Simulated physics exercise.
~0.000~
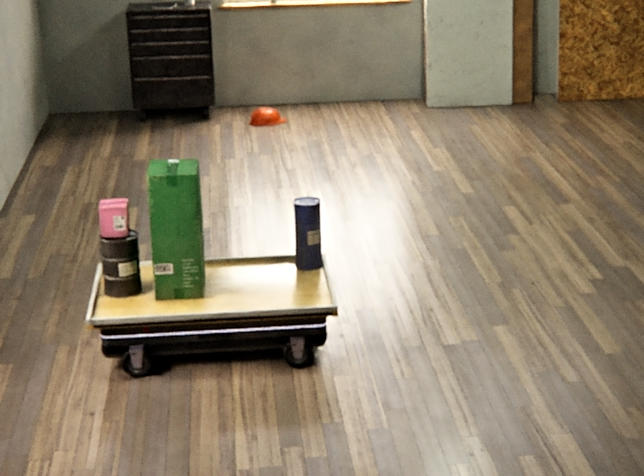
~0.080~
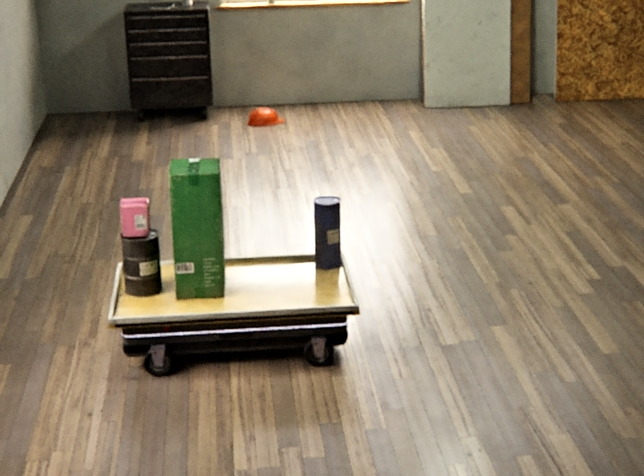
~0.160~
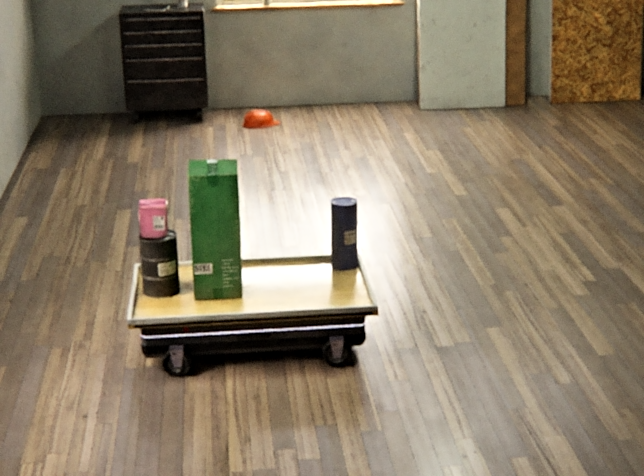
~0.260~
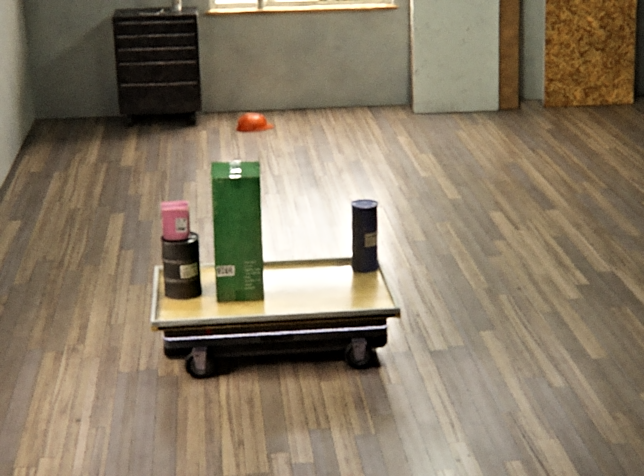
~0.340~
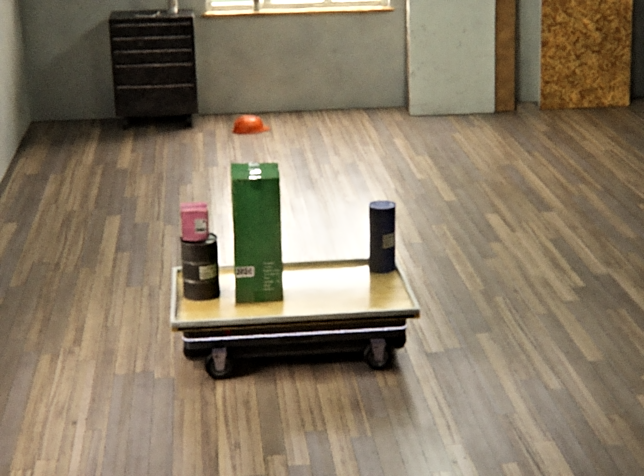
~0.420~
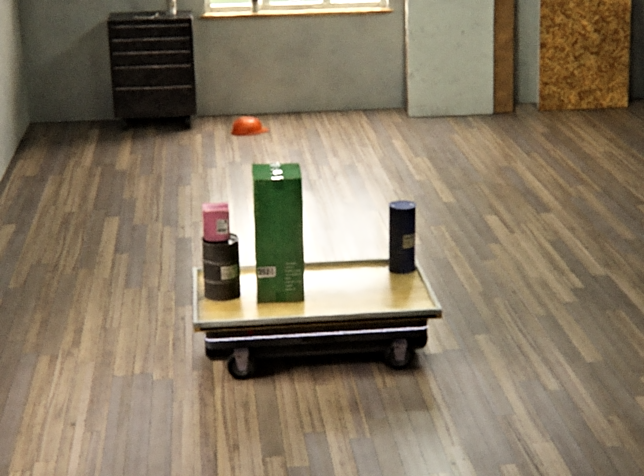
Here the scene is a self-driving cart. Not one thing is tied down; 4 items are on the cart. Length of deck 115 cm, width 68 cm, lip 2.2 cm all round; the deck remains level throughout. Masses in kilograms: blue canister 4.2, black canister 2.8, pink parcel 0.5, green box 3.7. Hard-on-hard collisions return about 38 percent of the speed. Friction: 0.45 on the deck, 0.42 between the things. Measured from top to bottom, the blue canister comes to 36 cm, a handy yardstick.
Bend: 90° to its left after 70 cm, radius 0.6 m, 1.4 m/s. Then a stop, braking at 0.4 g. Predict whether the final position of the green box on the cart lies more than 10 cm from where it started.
Most likely it stays within bounds.
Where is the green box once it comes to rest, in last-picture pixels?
It comes to rest near (375, 158).
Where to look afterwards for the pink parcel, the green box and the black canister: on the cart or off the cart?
Once it all settles, the pink parcel stays on its surface, the green box stays on its surface and the black canister stays on its surface.
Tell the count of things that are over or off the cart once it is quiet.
Total: 1.
After 0.82 s, cart 115 cm along, turned 29°; green box slid 2 cm near (381, 216); blue canister leaning 66°.
After 1.12 s, cart 157 cm along, turned 69°; green box slid 3 cm near (399, 190); blue canister on its side.
After 1.52 s, cart 209 cm along, turned 90°; blue canister now off the cart; green box slid 3 cm near (378, 162).
After 2.02 s, cart 219 cm along, turned 90°, stopped; green box slid 2 cm near (375, 158).
By the end (2.7 s), off the cart, blue canister; the other 3 in place, give or take 10 cm. Seen from the same camera at the end, green box near (375, 158).
